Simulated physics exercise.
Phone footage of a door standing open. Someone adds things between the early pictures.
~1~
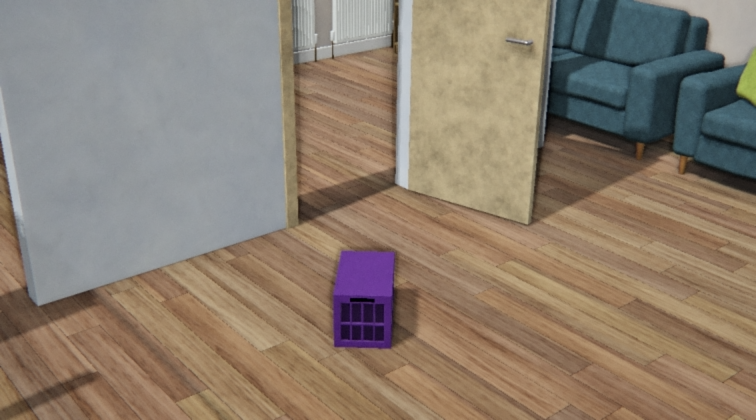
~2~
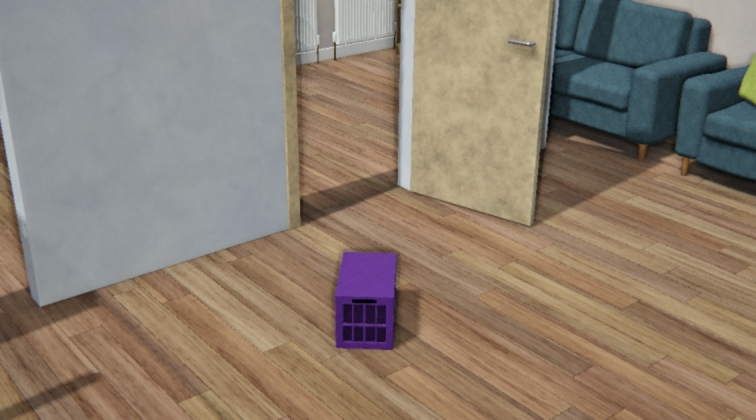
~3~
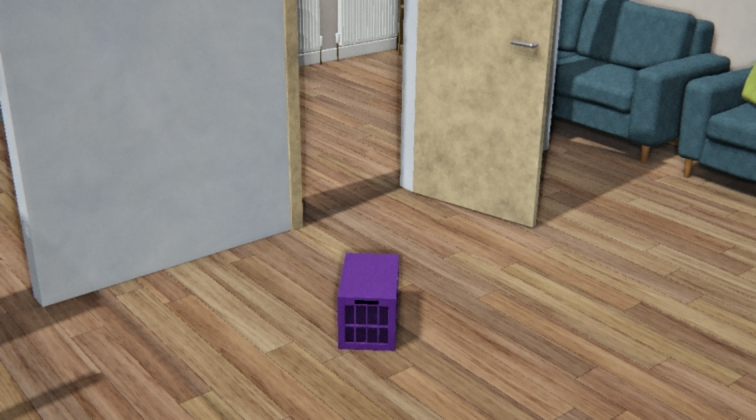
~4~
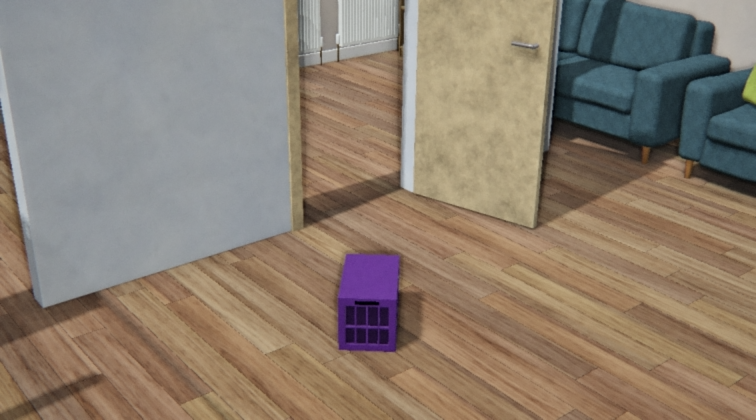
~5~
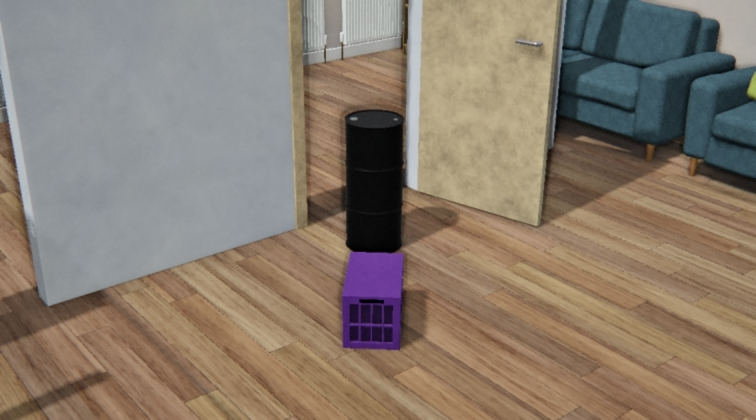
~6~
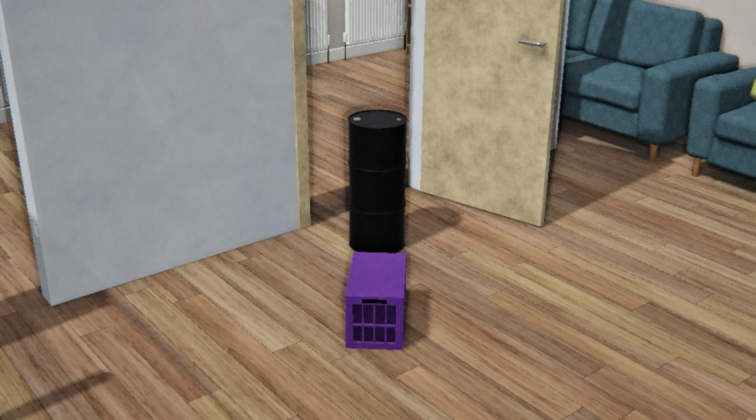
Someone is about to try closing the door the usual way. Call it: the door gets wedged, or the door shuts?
It gets wedged.
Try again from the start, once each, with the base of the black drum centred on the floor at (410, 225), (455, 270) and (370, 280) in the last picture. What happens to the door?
Try one: The door gets held up; try two: It swings to; try three: It swings to.
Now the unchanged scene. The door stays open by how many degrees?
The answer is roughly 40°.
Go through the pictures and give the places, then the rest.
Door wide open and still; purple crate (365, 298), in the first frame.
Door wide open and still; purple crate (367, 299), in the second frame.
Door wide open and still; purple crate (369, 300), in the third frame.
Door wide open and still; purple crate (370, 301), in the fourth frame.
Door wide open and still; purple crate (374, 299), in the fifth frame.
Door wide open and still; black drum (377, 183); purple crate (377, 299), in the sixth frame.
Then, 0.90 s later than the last frame, door at 84°.
Then, 1.50 s later than the last frame, door at 58°.
When it is over, door at 41°; both as before. End places, in pixels of the last picture, black drum near (372, 182).
